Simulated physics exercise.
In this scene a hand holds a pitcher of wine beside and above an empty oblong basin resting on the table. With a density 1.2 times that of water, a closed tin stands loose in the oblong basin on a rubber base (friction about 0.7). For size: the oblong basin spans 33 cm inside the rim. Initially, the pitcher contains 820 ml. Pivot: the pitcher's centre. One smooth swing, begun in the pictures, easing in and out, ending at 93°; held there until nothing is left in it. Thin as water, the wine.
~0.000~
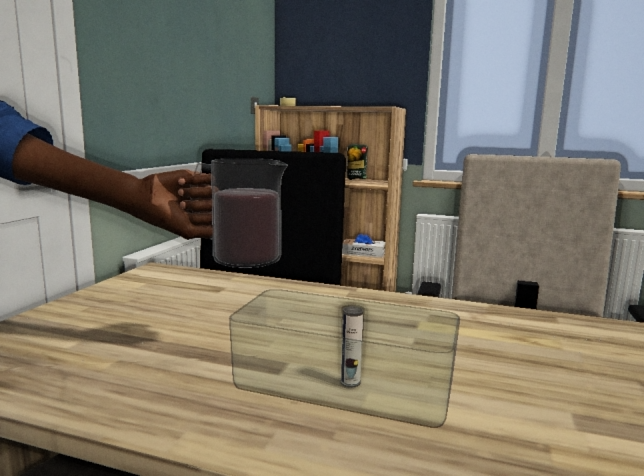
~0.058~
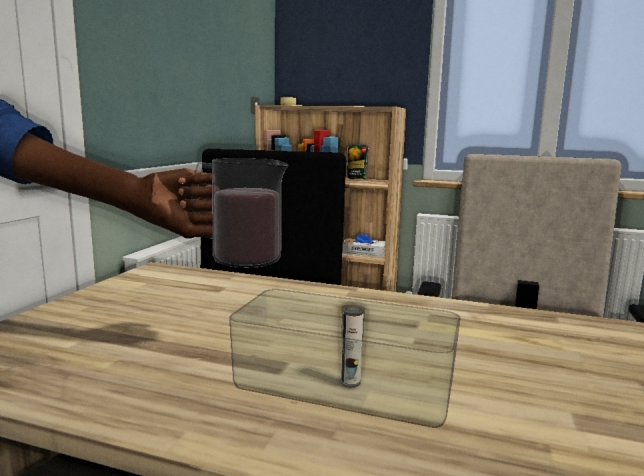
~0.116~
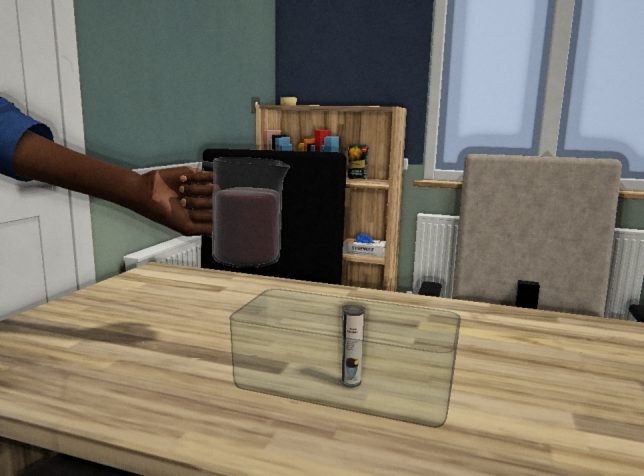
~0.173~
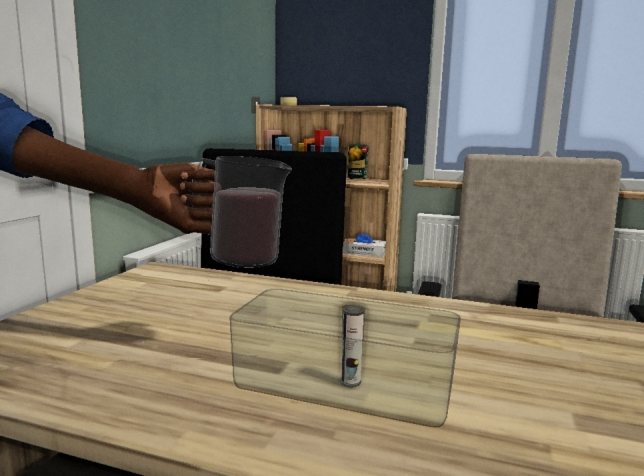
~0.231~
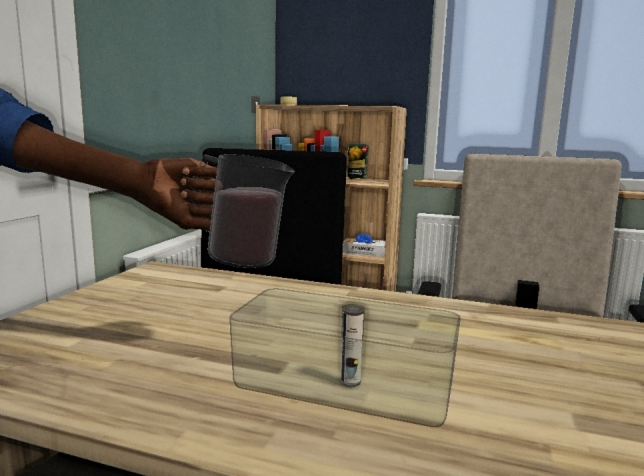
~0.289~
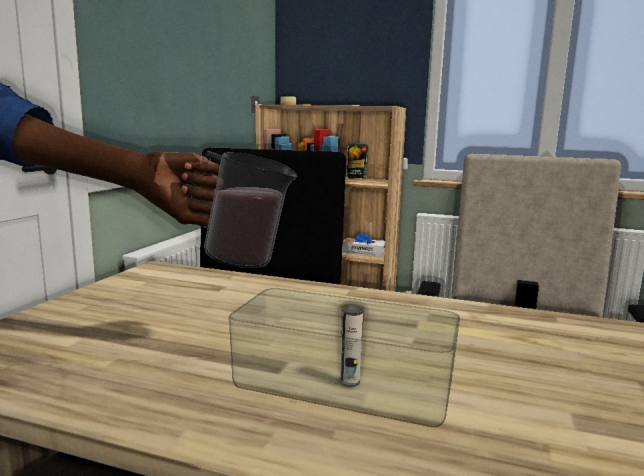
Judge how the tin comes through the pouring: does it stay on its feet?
No. It tips over.
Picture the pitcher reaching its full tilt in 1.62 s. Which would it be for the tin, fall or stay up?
It tumbles over, then.
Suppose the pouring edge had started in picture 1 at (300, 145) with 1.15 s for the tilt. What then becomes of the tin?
It does not tip.
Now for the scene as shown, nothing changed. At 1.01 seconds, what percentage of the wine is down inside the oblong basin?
About 18 %.
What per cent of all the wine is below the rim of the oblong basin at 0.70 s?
Near 0 in a hundred.
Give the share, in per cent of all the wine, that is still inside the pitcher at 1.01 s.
Close to 64 percent of the total.
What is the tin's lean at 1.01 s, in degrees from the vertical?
About 5 degrees.
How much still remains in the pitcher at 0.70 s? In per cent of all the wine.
Some 98 per cent.
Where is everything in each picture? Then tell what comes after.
In the first picture, it leans 0°; its right rim is at (286, 165); the wine meets the walls at (220, 191) and (277, 195); the oblong basin's rim runs from (249, 304) to (457, 334); the tin's top is at (353, 314).
In the second picture, it leans 1°; its right rim is at (287, 165); the wine meets the walls at (220, 190) and (278, 195).
In the third picture, it leans 2°; its right rim is at (289, 166); the wine meets the walls at (221, 190) and (279, 194).
In the fourth picture, it leans 5°; its right rim is at (291, 168); the wine meets the walls at (223, 190) and (279, 194).
In the fifth picture, it leans 9°; its right rim is at (293, 171); the wine meets the walls at (222, 190) and (281, 195).
In the sixth picture, it leans 13°; its right rim is at (296, 176); the wine meets the walls at (222, 193) and (281, 195).
Then, 0.70 s in, the tilt is 61° and 97 per cent is still to pour; the tin stands where it began.
Then, 1.01 s in, the tilt is 89° and 64 per cent is still to pour; the tin leans 4°.
Then, 1.33 s in, the tilt is 93° and 24 per cent is still to pour; the tin lies on its side.
Then, 1.67 s in, the tilt is 93° and 10 per cent is still to pour; the tin lies on its side.
Finally, the tin lies on its side.
